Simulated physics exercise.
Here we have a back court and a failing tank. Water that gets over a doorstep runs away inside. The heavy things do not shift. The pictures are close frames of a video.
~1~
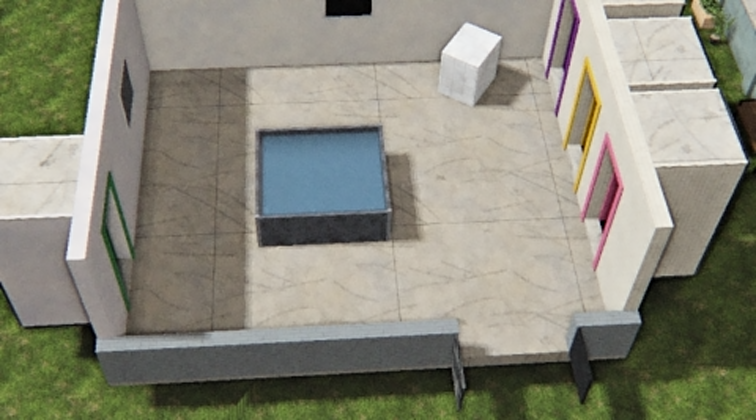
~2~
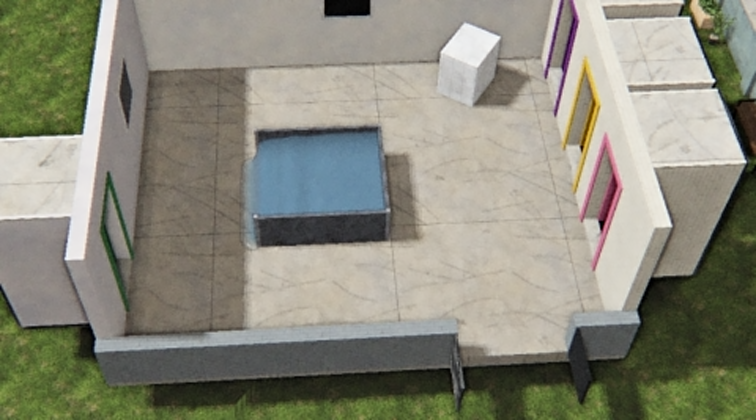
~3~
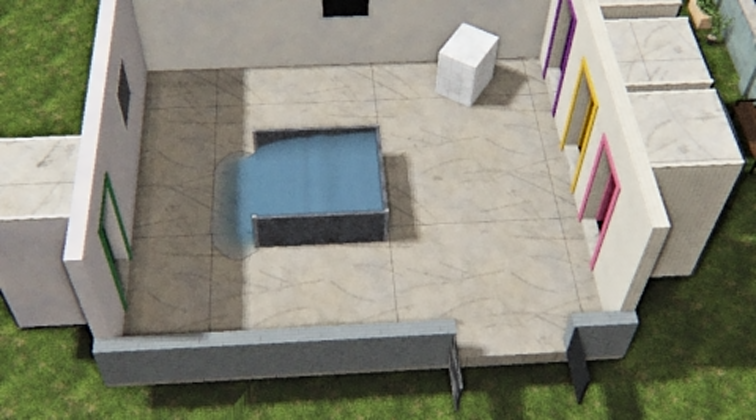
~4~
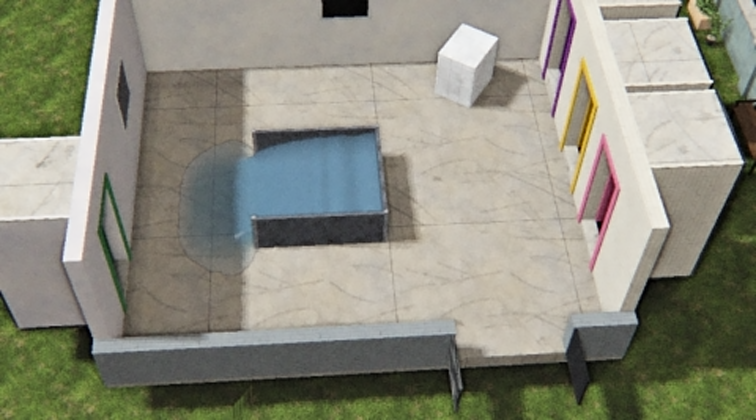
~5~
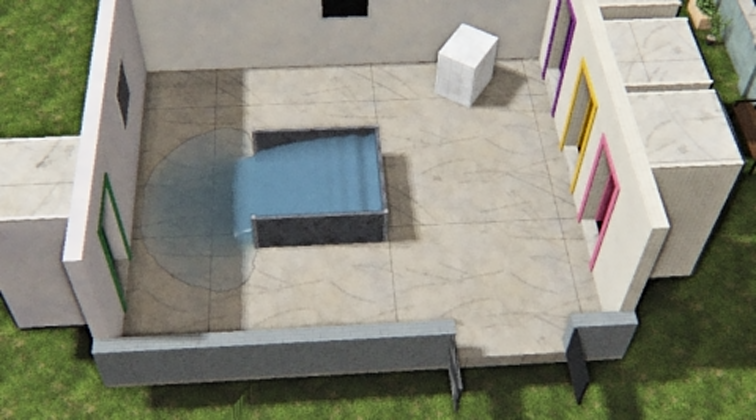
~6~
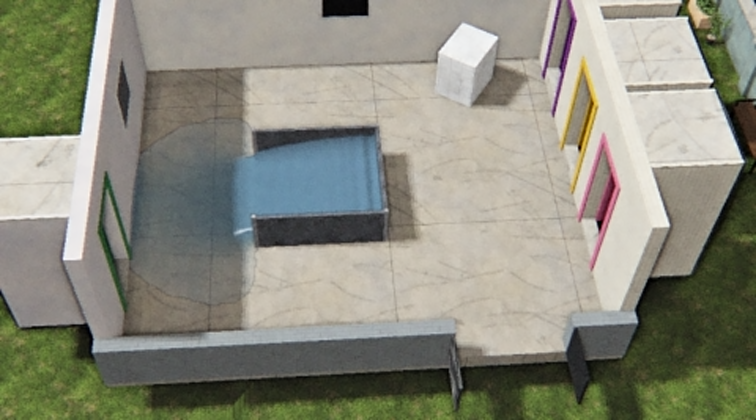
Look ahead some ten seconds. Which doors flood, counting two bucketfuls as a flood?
One by one: The yellow door holds within the limit; the purple door holds within the limit; the pink door holds within the limit; the green door floods.
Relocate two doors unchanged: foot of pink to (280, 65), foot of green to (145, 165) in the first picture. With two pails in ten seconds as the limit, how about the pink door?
In short: Pink stays under.
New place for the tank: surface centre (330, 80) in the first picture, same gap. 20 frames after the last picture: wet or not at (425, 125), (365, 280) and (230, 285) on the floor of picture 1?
As listed: Not flooded, dry, under water.
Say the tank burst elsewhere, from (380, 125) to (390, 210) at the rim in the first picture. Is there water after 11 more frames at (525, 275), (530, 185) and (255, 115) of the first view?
In that order: Under water, wet, no water.
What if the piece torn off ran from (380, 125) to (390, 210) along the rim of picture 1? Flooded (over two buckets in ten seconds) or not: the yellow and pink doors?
My reading: The yellow door lets more in, the pink door takes more.
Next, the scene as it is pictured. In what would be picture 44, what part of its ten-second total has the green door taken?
Some 95 per cent.
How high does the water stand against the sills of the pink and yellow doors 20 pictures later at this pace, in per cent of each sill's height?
In turn 0 and 0 per cent.
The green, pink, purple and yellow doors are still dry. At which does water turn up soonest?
First comes the green-painted one.
A moment on, water covers 20 % of the floor; the yellow door not reached, the purple door not reached, the pink door not reached, the green door under two buckets in.
Next, water covers 25 % of the floor; the yellow door not reached, the purple door not reached, the pink door not reached, the green door over two buckets in.
Then, water covers 45 % of the floor; the yellow door not reached, the purple door not reached, the pink door not reached, the green door far over two buckets in.
Later, water covers 90 % of the floor; the yellow door not reached, the purple door not reached, the pink door wet at the sill, nothing in, the green door far over two buckets in.
In the end, water covers 95 % of the floor; the yellow door wet at the sill, nothing in, the purple door wet at the sill, nothing in, the pink door wet at the sill, nothing in, the green door far over two buckets in.
